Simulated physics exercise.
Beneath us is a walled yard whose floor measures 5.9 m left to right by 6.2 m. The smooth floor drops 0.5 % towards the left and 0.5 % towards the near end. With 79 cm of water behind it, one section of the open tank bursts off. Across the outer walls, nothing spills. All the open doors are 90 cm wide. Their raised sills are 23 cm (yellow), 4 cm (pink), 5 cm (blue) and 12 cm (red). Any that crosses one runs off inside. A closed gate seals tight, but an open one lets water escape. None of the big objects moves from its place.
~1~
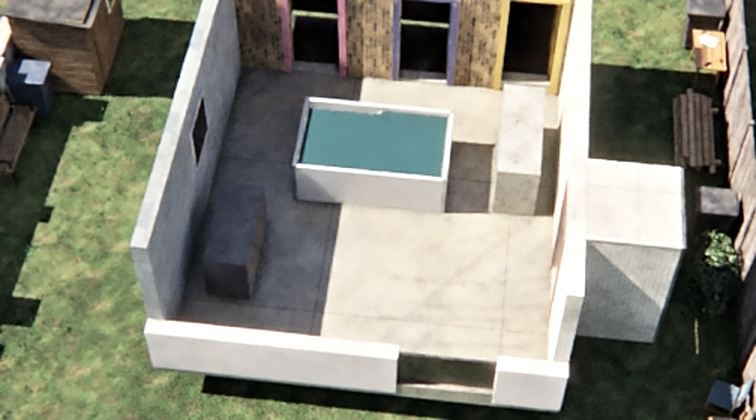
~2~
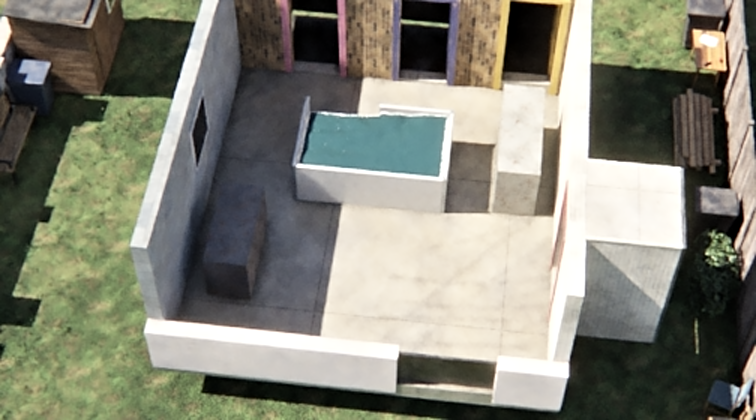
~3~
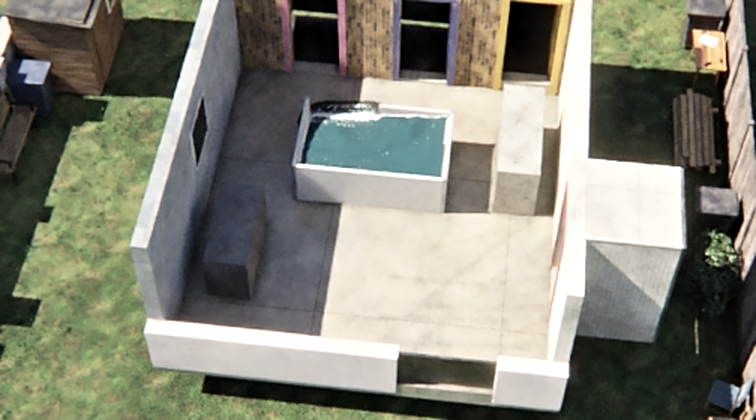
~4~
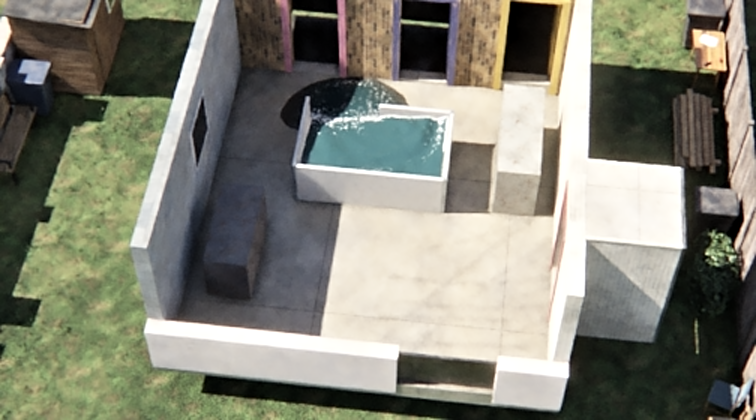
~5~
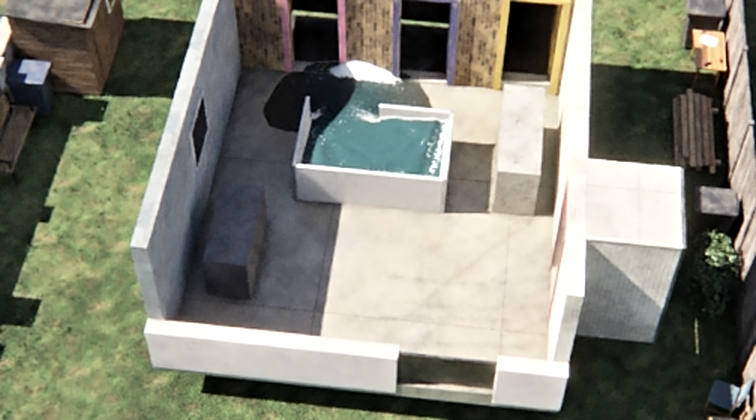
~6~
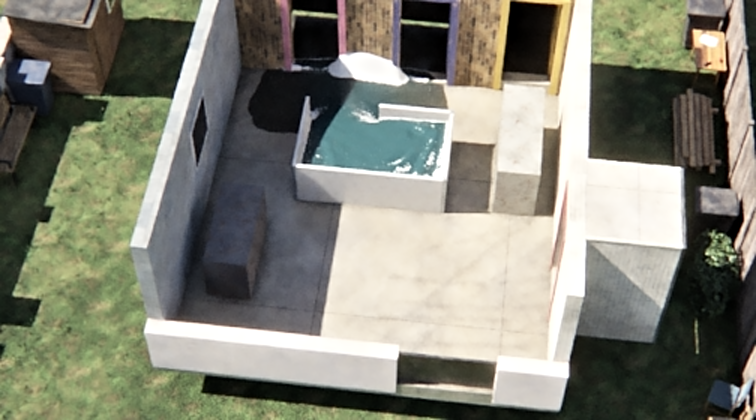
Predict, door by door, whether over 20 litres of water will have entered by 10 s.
Result: Yellow door: The total remains smaller than the cap, pink door: The total grows larger than the cap, blue door: The total grows larger than the cap, red door: The total remains smaller than the cap.
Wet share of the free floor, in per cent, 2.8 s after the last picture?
Near 50 per cent is wet.
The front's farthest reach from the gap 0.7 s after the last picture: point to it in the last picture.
Around pixel (523, 92).
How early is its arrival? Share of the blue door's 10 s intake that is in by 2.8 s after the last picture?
80 per cent, roughly.
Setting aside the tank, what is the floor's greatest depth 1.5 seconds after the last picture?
45 cm or so.
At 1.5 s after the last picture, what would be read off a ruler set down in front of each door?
In cm: Yellow 5, pink 27, blue 13, red 0.
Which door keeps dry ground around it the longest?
That's the red door.
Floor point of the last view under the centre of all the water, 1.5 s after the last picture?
Around (359, 137) in the last picture.
Then, 0.7 s after the last picture water covers 20 % of the floor and is deepest (48 cm) near (356, 85); yellow door 2 cm at the sill, 0 L in, pink door 32 cm at the sill, 184 L in, blue door 17 cm at the sill, 32 L in, red door not reached.
Then, 1.5 s after the last picture water covers 30 % of the floor and is deepest (45 cm) near (242, 67); yellow door 5 cm at the sill, 0 L in, pink door 27 cm at the sill, 382 L in, blue door 13 cm at the sill, 64 L in, red door not reached.
Then, 2.8 s after the last picture water covers 50 % of the floor and is deepest (28 cm) near (242, 67); yellow door 14 cm at the sill, 0 L in, pink door 20 cm at the sill, 564 L in, blue door 11 cm at the sill, 101 L in, red door not reached.
Then, 5.3 s after the last picture water covers 90 % of the floor and is deepest (16 cm) near (171, 347); yellow door 11 cm at the sill, 0 L in, pink door 13 cm at the sill, 709 L in, blue door 7 cm at the sill, 122 L in, red door 2 cm at the sill, 0 L in.
Then, 9.3 s after the last picture water covers 95 % of the floor and is deepest (10 cm) near (242, 67); yellow door 5 cm at the sill, 0 L in, pink door 7 cm at the sill, 776 L in, blue door 3 cm at the sill, 126 L in, red door 4 cm at the sill, 0 L in.
